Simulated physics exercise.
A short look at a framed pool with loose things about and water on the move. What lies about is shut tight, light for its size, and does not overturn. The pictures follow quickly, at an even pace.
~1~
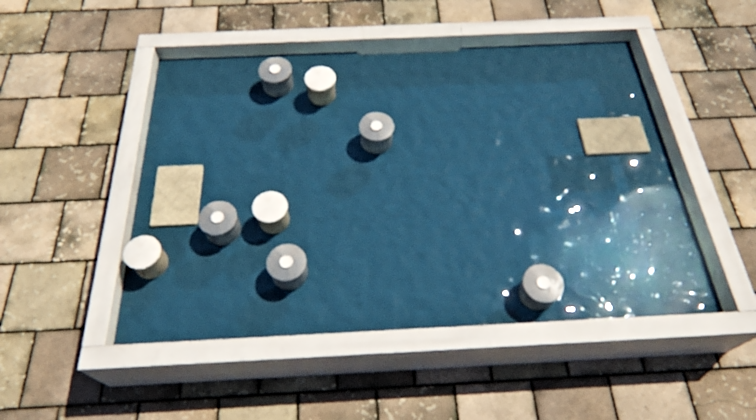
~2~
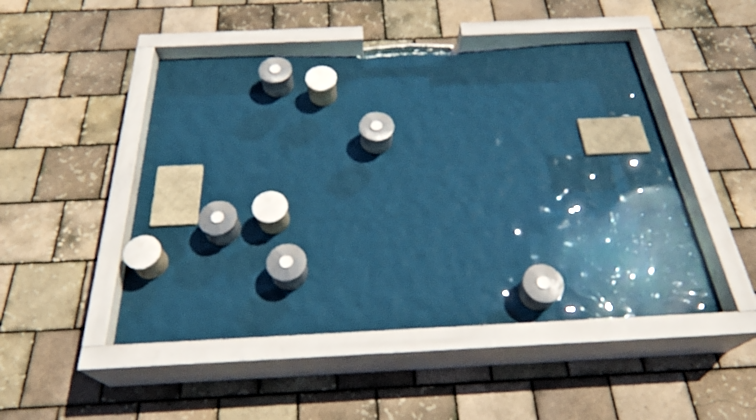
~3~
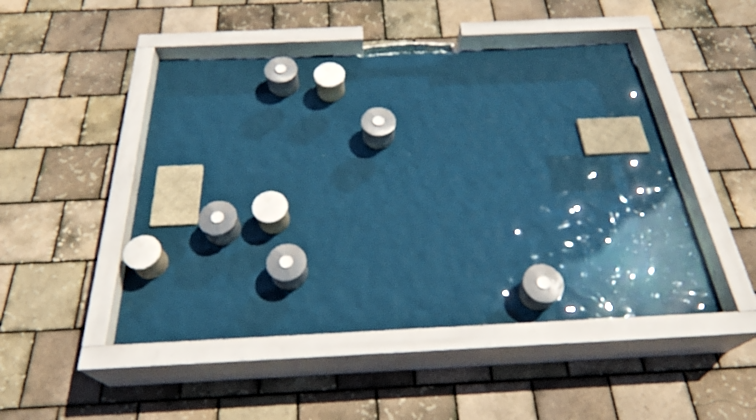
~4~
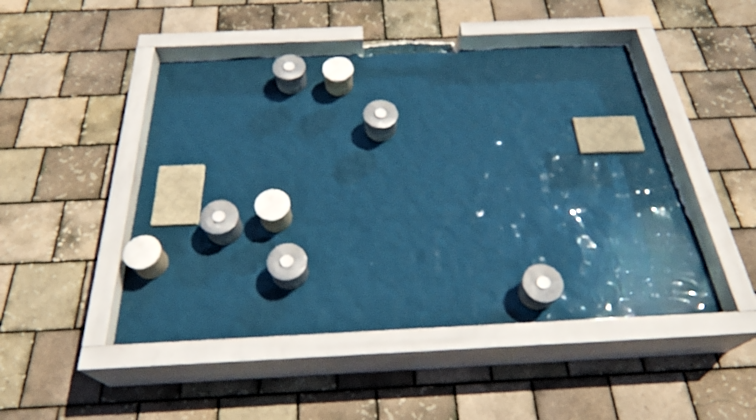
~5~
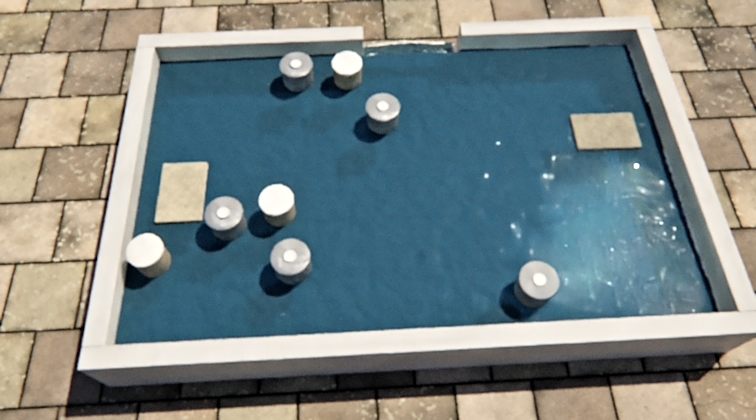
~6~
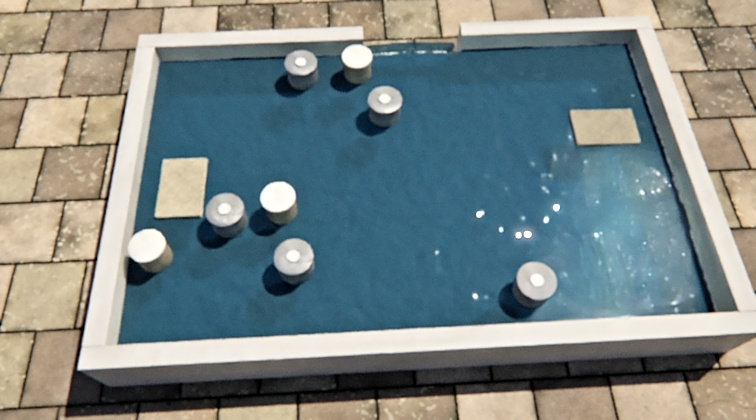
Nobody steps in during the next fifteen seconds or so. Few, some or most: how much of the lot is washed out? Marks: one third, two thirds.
Share: Not even a third.
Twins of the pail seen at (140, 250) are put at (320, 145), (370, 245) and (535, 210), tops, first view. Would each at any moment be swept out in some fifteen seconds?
One after the other: Yes, inside, stays.
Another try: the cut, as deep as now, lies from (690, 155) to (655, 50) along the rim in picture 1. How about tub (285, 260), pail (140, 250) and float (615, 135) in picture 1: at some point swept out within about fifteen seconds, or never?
One after the other: Still in, left behind, yes.
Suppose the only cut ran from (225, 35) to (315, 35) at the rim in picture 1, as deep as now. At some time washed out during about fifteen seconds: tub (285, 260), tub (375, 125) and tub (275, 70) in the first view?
In turn: Left behind, through, yes.
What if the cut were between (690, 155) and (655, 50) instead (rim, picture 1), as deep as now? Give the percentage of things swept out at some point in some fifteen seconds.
Some 10 per cent.
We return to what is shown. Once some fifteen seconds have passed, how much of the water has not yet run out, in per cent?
Close to 62 %.
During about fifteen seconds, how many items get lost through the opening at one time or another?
That makes 3.
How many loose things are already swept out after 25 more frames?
I count 3.
A moment on, 1 of 10 are out; 9 afloat.
Next, 3 of 10 are out; 7 afloat.
Later, 3 of 10 are out; 7 afloat.
In the end, 3 of 10 are out; 7 afloat.
